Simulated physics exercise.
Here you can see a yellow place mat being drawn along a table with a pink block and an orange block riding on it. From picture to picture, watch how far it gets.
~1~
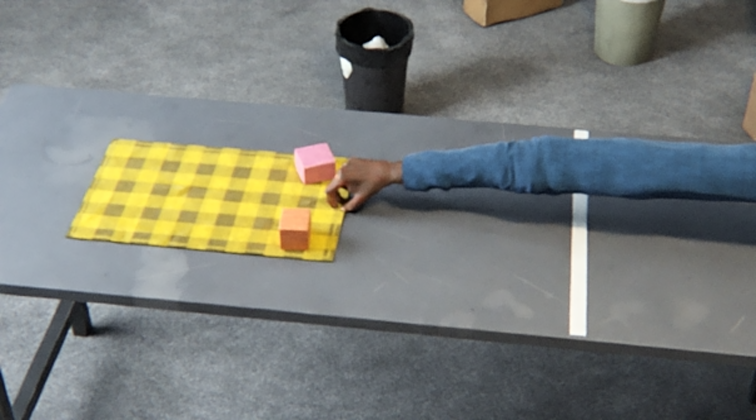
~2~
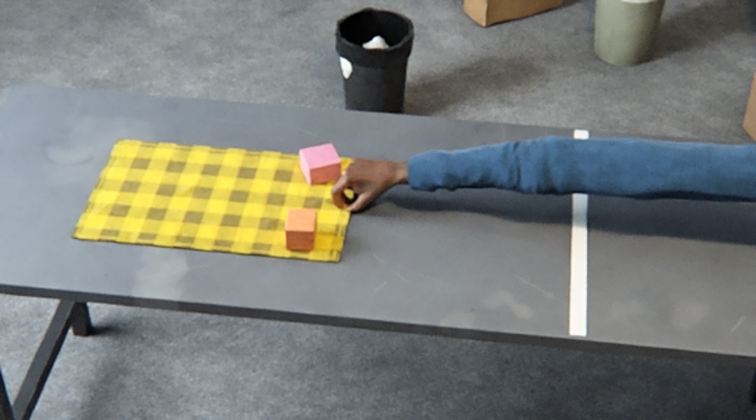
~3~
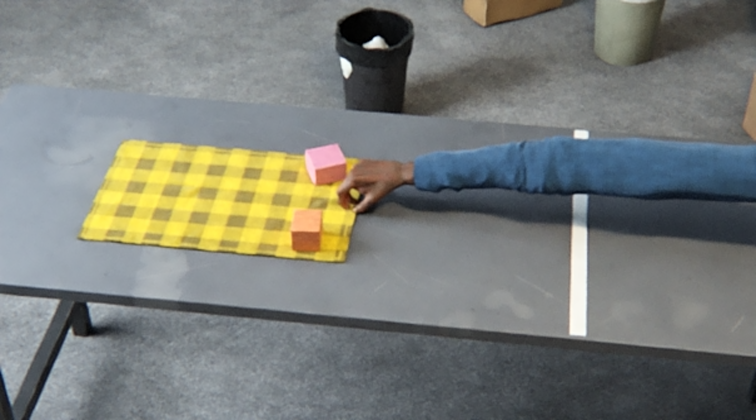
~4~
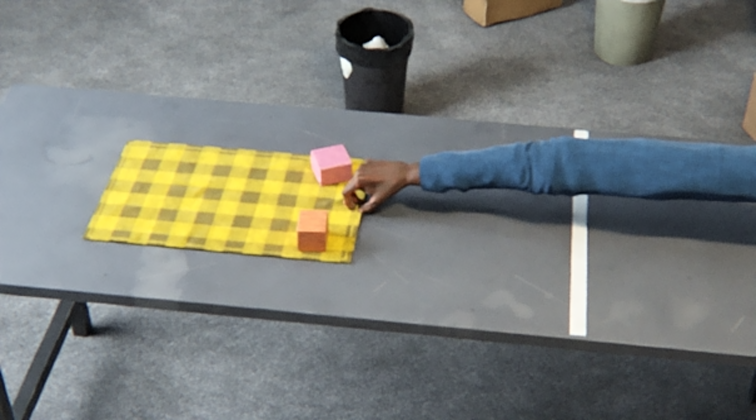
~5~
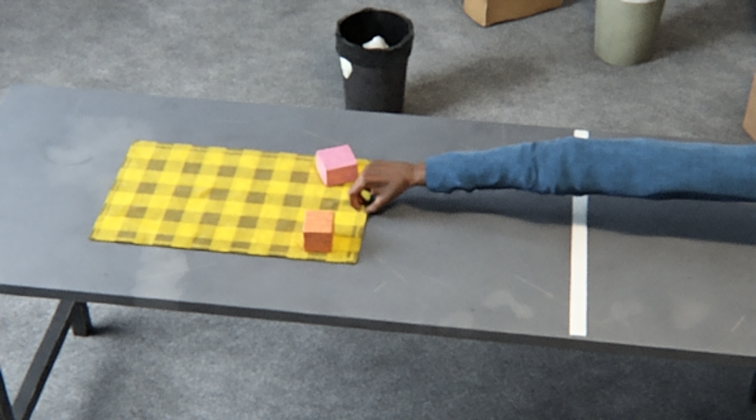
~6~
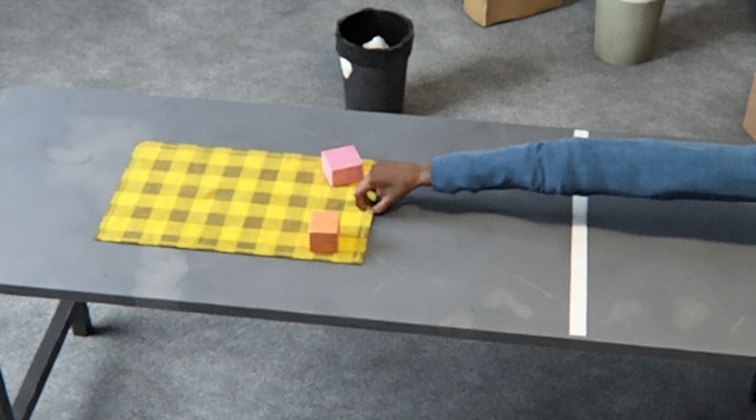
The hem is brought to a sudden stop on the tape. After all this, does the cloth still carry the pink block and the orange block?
It turns out the pink block is still carried, the orange block is still carried.
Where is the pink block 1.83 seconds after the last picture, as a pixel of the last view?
At that time it is near pixel (541, 183).
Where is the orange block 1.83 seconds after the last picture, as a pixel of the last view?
Its middle sits close to (535, 251).
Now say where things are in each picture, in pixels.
In the first picture, place mat end (332, 262); pink block (315, 155); orange block (295, 219); tape (578, 315).
In the second picture, place mat end (338, 262), far hem (72, 238); orange block (301, 219).
In the third picture, place mat end (344, 263); pink block (326, 156).
In the fourth picture, place mat end (350, 263), far hem (83, 239); orange block (312, 220).
In the fifth picture, place mat end (356, 264); pink block (337, 157).
In the sixth picture, place mat end (362, 264), far hem (94, 240); pink block (342, 158); orange block (324, 221); tape (578, 315).
Then, 1.72 s on from there, hem at the tape; pink block on the cloth near (534, 182); orange block on the cloth near (528, 250).
Then, 1.83 s on from there, hem at the tape; pink block on the cloth near (541, 183); orange block on the cloth near (535, 251).
In the end, hem at the tape; pink block on the cloth near (541, 183); orange block on the cloth near (535, 251). The pink block stays on the cloth and the orange block remains aboard.
